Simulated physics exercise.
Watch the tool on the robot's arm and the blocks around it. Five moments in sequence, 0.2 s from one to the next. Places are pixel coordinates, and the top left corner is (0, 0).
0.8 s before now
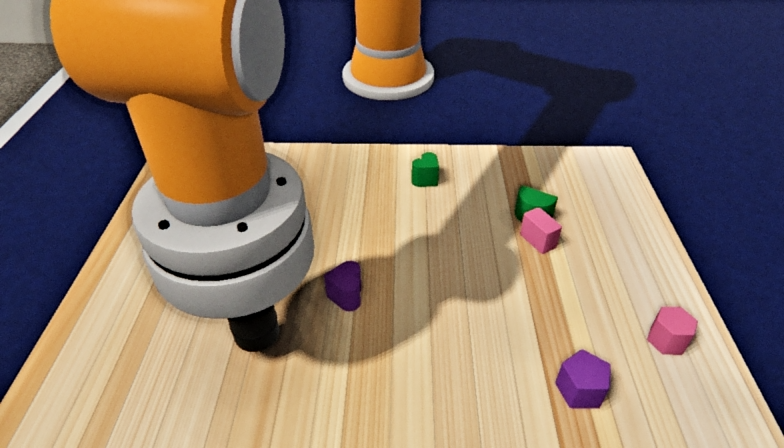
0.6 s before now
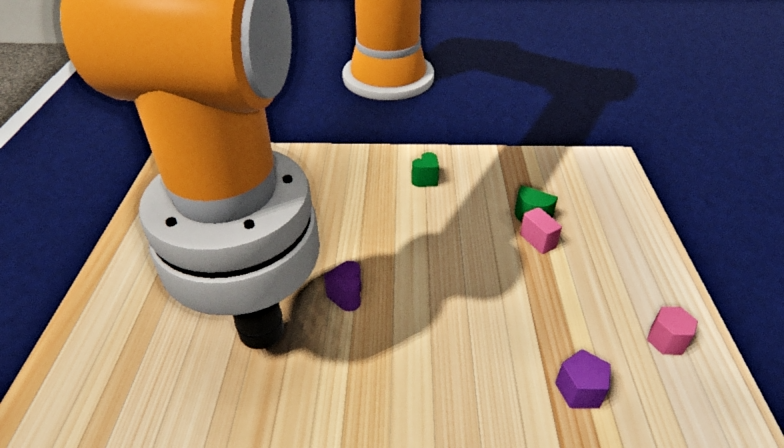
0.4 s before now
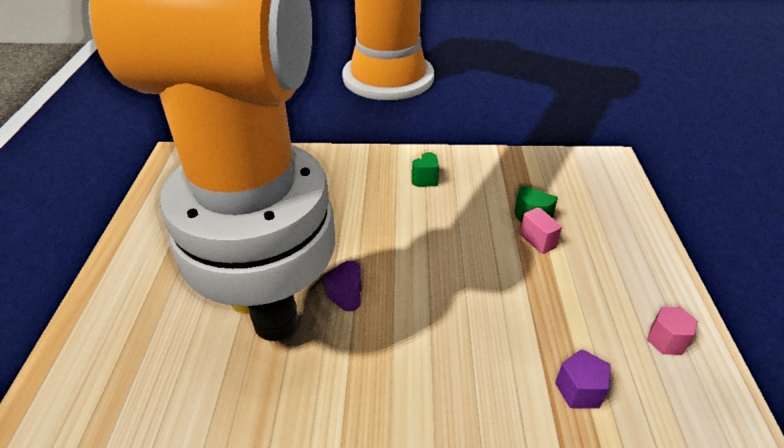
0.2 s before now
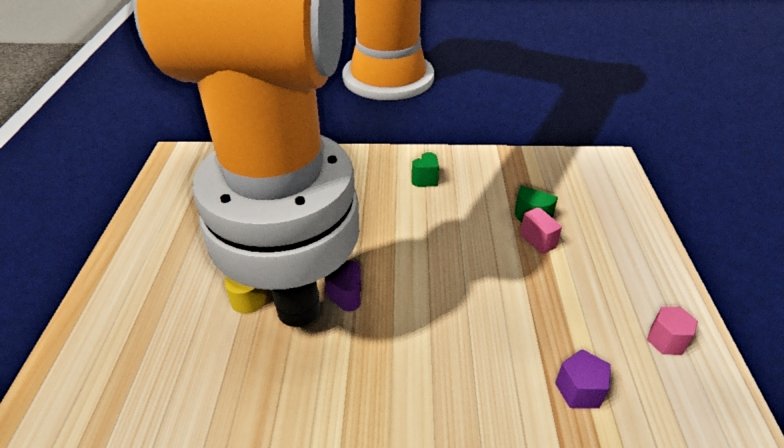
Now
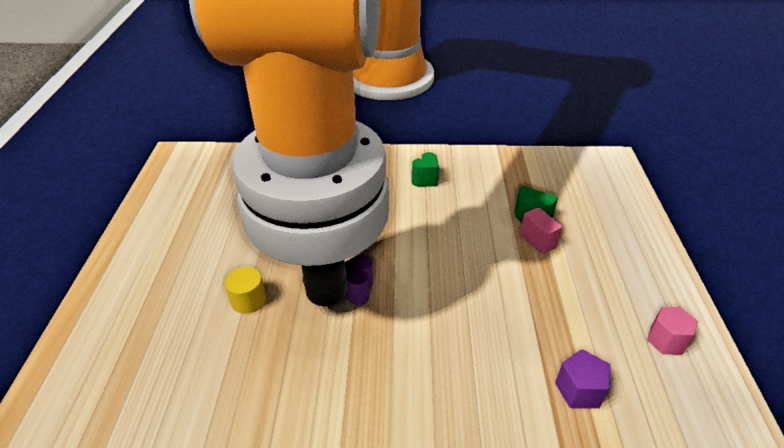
On a wooden tabletop, an orange robot arm moving its black tool rightward, revealing a yellow block and nudging a purple one slightly.
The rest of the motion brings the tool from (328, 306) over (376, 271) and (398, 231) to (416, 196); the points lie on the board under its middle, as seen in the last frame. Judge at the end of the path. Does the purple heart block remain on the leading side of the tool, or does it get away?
It is off to the side or behind.
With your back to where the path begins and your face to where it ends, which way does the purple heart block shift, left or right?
Shifted right.
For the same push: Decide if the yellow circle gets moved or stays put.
At the end of the path, it will still be in place.
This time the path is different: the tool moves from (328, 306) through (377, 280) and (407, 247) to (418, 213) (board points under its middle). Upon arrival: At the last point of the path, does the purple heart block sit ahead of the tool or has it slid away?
It is gone from the front.
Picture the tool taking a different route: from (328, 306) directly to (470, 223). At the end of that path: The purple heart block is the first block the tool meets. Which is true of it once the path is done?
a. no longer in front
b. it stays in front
That would be b.
On the path given first. One third of the way, tool (376, 256); purple heart block (405, 238), turned 15° clockwise.
Two thirds of the way, tool (399, 217); purple heart block (426, 226), turned 55° clockwise.
At the end, tool (416, 182); yellow circle in place; purple heart block (426, 226), turned 55° clockwise; green heart block in place.
